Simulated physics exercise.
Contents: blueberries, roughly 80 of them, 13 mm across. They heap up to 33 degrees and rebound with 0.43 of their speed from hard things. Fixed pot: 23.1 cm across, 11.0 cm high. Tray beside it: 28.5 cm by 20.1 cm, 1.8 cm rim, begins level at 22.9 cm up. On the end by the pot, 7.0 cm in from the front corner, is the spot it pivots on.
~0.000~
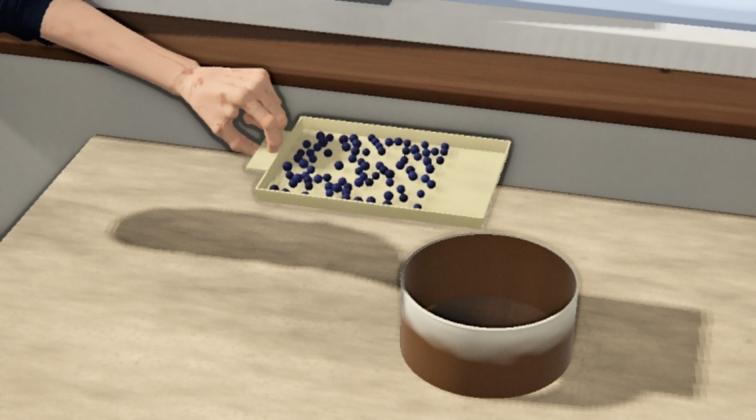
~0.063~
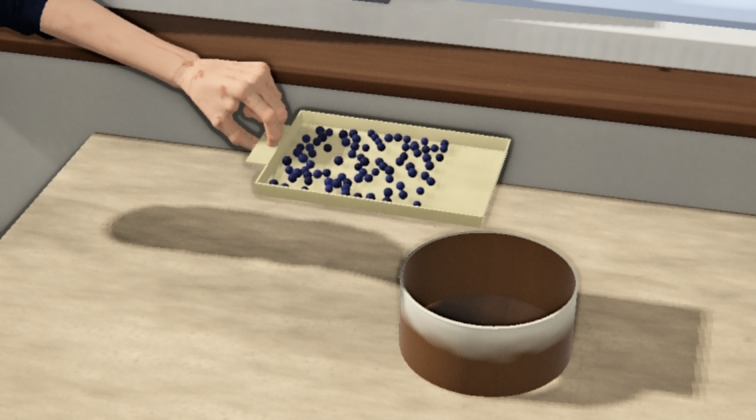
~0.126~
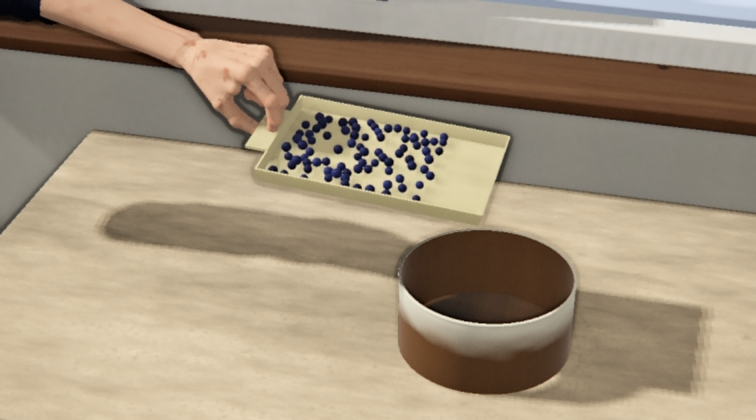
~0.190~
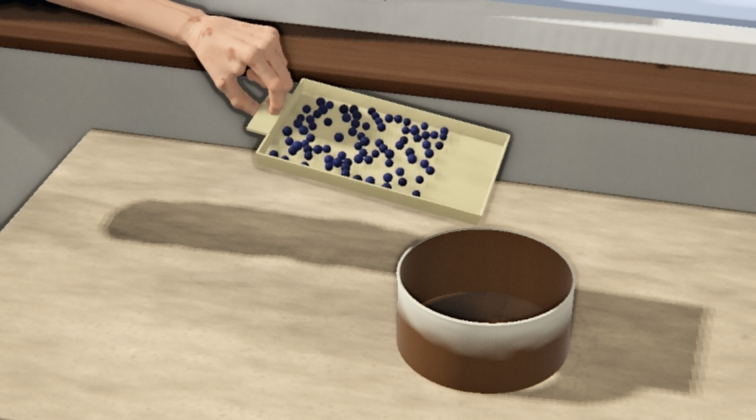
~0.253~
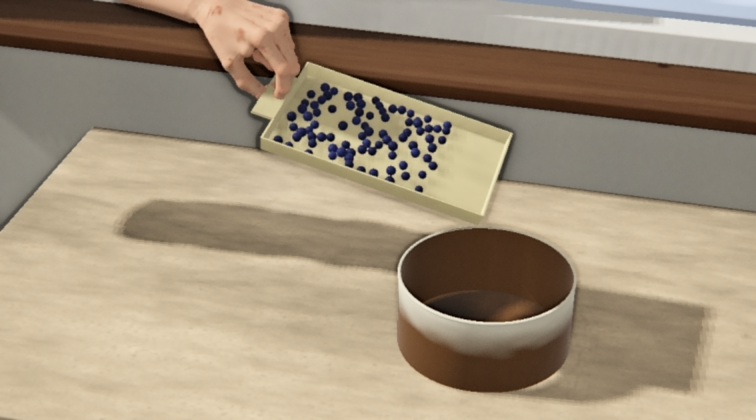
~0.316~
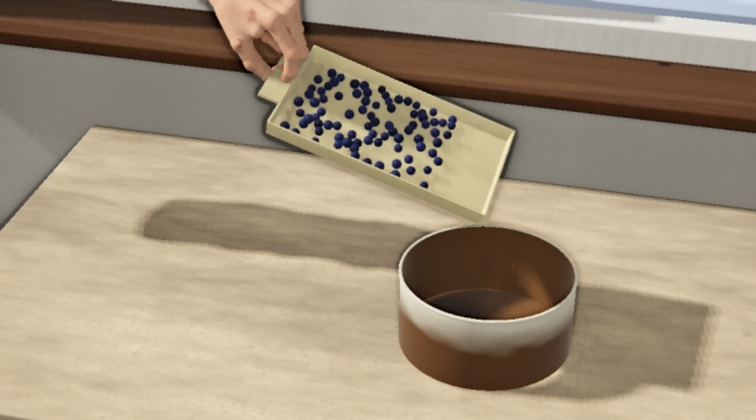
We see a hand holding a shallow, pale tray of small dark blue balls above a table, beside a round brown and white pot. The hand raises the tray's left end, tilting it steadily down toward the right.
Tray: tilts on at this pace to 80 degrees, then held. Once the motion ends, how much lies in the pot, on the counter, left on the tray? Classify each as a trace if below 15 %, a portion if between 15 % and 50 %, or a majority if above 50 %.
Pot: A portion. Counter: A trace. Tray: A majority.
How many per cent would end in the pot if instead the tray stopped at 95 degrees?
Share in the pot: Around 100 %.
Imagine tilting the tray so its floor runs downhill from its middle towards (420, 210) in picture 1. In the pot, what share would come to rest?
10 %.
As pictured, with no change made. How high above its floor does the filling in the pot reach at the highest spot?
1.5 cm.
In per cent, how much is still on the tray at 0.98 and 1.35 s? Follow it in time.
The figures go 75 and then 70.
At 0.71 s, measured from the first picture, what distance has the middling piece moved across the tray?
It has moved some 14 cm from its start.
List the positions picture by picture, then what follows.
In the first frame, tray tilt 0 degrees, front corners at (259, 188) and (481, 216); middle of the pieces at (365, 166); pot at (490, 279).
In the second frame, tray tilt 1 degrees, front corners at (259, 182) and (481, 215); middle of the pieces at (365, 162).
In the third frame, tray tilt 5 degrees, front corners at (258, 168) and (480, 213), lowest corner right front; middle of the pieces at (364, 152).
In the fourth frame, tray tilt 10 degrees, front corners at (260, 152) and (480, 213), lowest corner right front; middle of the pieces at (365, 142).
In the fifth frame, tray tilt 14 degrees, front corners at (264, 137) and (482, 214), lowest corner right front; middle of the pieces at (369, 132).
In the sixth frame, tray tilt 19 degrees, front corners at (271, 121) and (484, 213), lowest corner right front; middle of the pieces at (375, 122); pot at (488, 271). The tray's pace is about 75 degrees a second.
After 0.71 s, tilt 48 degrees; the tray holds 100 %, the pot 0 %.
After 0.98 s, tilt 68 degrees; the tray holds 75 %, the pot 15 %.
Then, at 1.35 s, tilt 80 degrees; the tray holds 70 %, the pot 30 %.
By 2.4 s all is still; pot 30 %, counter 0 %, tray 70 %.
